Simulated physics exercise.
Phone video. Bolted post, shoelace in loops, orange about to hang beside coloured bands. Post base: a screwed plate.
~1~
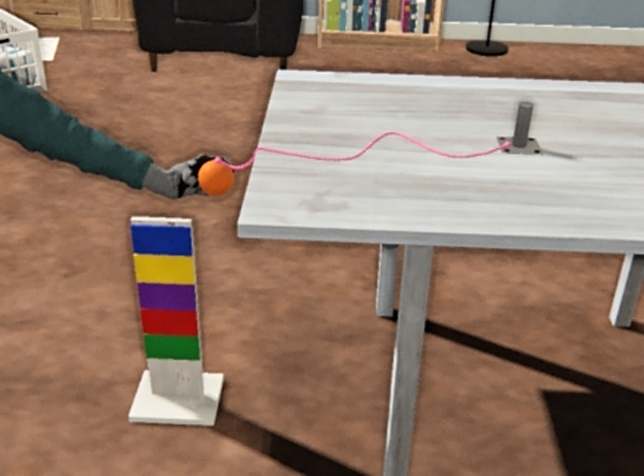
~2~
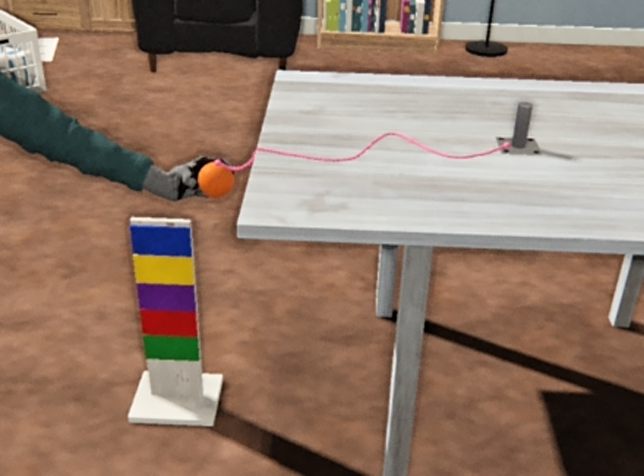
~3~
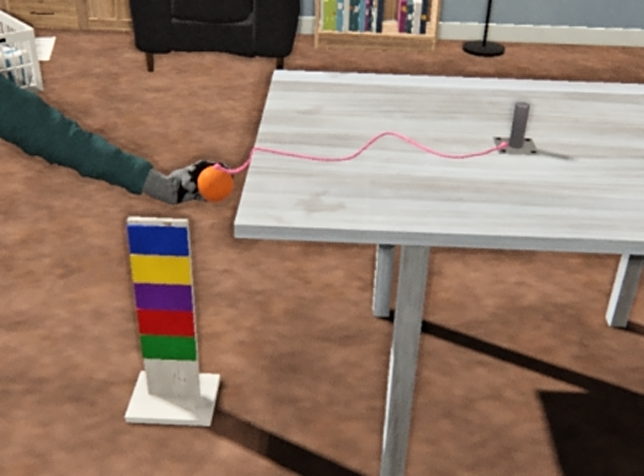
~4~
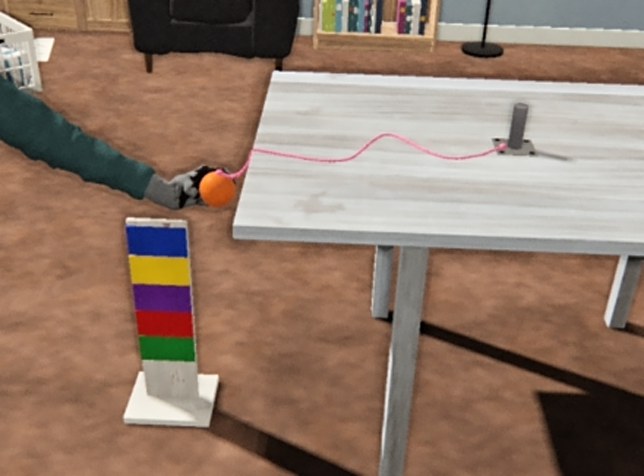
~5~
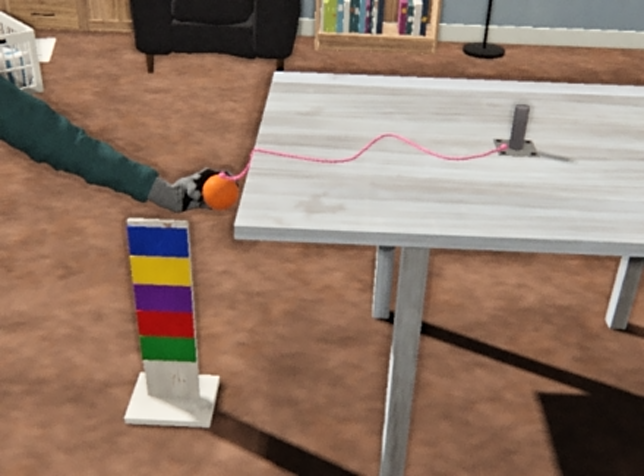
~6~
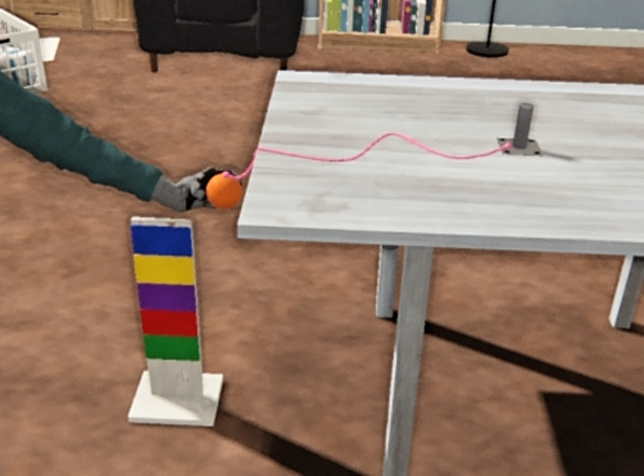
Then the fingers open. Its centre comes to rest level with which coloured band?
With the yellow one.
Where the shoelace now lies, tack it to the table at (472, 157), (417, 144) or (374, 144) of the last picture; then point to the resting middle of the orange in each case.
That would be (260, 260) for the first, (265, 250) for the second and (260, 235) for the third.
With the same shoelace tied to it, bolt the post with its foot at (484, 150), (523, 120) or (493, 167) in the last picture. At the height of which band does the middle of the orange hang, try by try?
In turn, purple, then blue, then purple.
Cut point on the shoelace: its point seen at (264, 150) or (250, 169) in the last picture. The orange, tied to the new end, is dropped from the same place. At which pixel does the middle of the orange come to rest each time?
It ends up at (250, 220) the first time and at (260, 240) the second.
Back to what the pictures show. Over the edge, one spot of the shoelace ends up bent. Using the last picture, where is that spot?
Position: Approx. (326, 160).
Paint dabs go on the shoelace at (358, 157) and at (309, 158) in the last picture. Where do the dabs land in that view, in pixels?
One finishes at (293, 145) and the other at (258, 163).
Early on, orange near (286, 259); level with yellow.
Midway, orange near (247, 268); level with yellow.
Finally, orange near (255, 269); level with yellow. The yellow one.
